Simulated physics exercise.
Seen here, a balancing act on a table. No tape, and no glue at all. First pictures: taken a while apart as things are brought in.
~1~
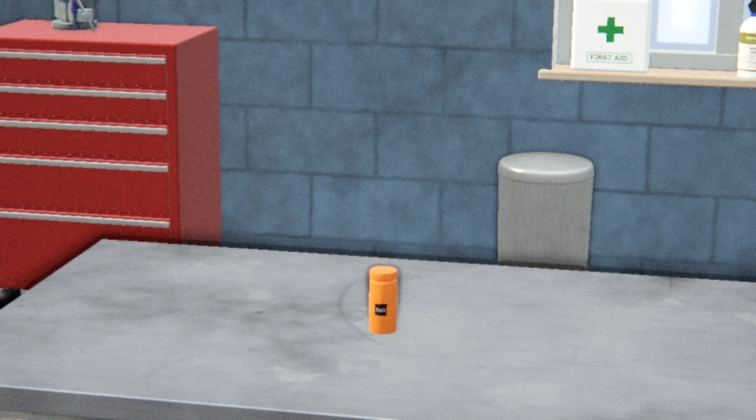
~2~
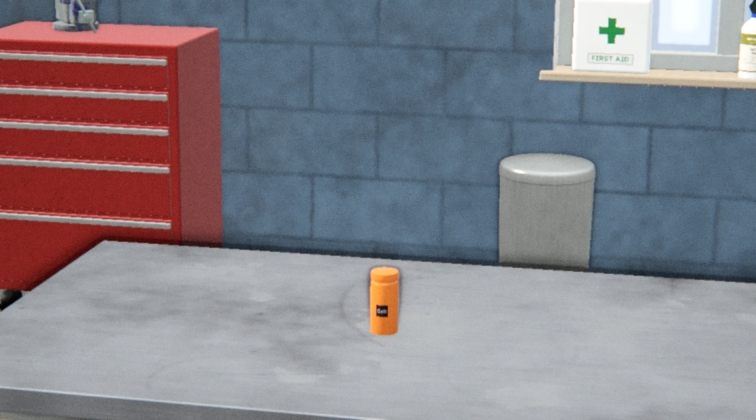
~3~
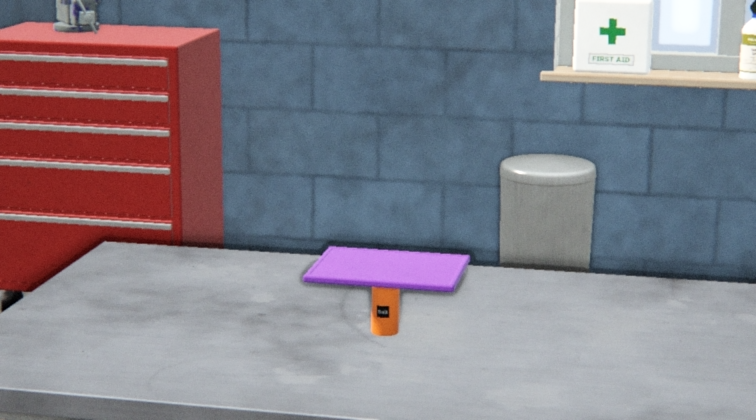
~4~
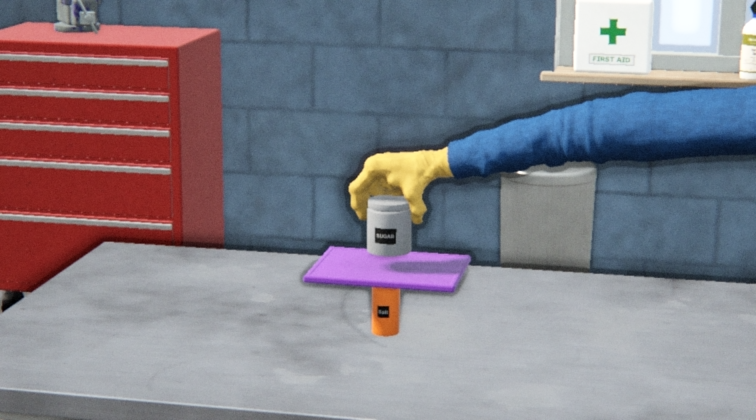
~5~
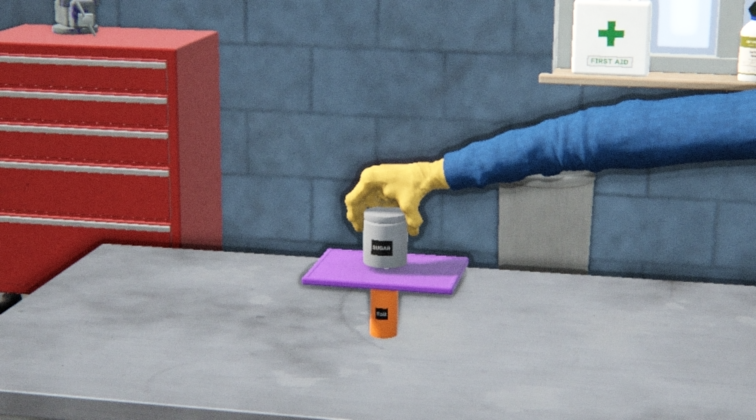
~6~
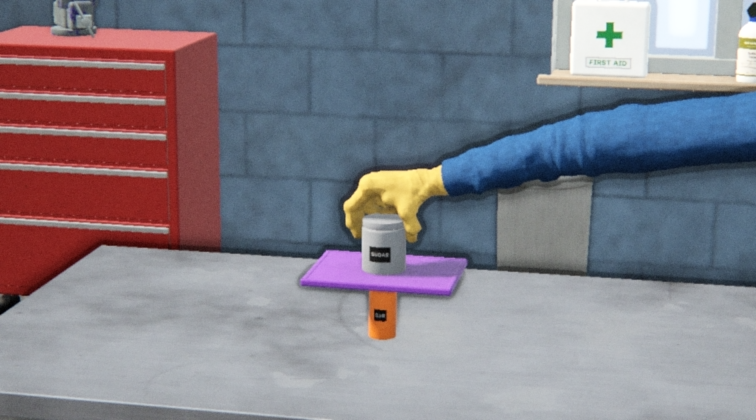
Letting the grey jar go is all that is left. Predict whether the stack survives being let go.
Prediction: It survives.
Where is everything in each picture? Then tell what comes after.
In the first picture, the last thing is not in view yet; orange shaker (383, 300).
In the second picture, the last thing is not in view yet; orange shaker (385, 302).
In the third picture, the last thing is not in view yet; orange shaker (385, 302).
The fourth picture shows coming down; grey jar (390, 226); orange shaker (386, 302).
The fifth picture shows coming down; grey jar (386, 237); orange shaker (384, 304).
The sixth picture shows set down, still held; grey jar (384, 244); orange shaker (383, 306).
Then, 0.20 s on from there, no change.
Then, 0.60 s on from there, grey jar resting near (384, 245).
In the end, all 3 unmoved. At the end, from the last picture's camera, grey jar near (384, 245). The stack holds.
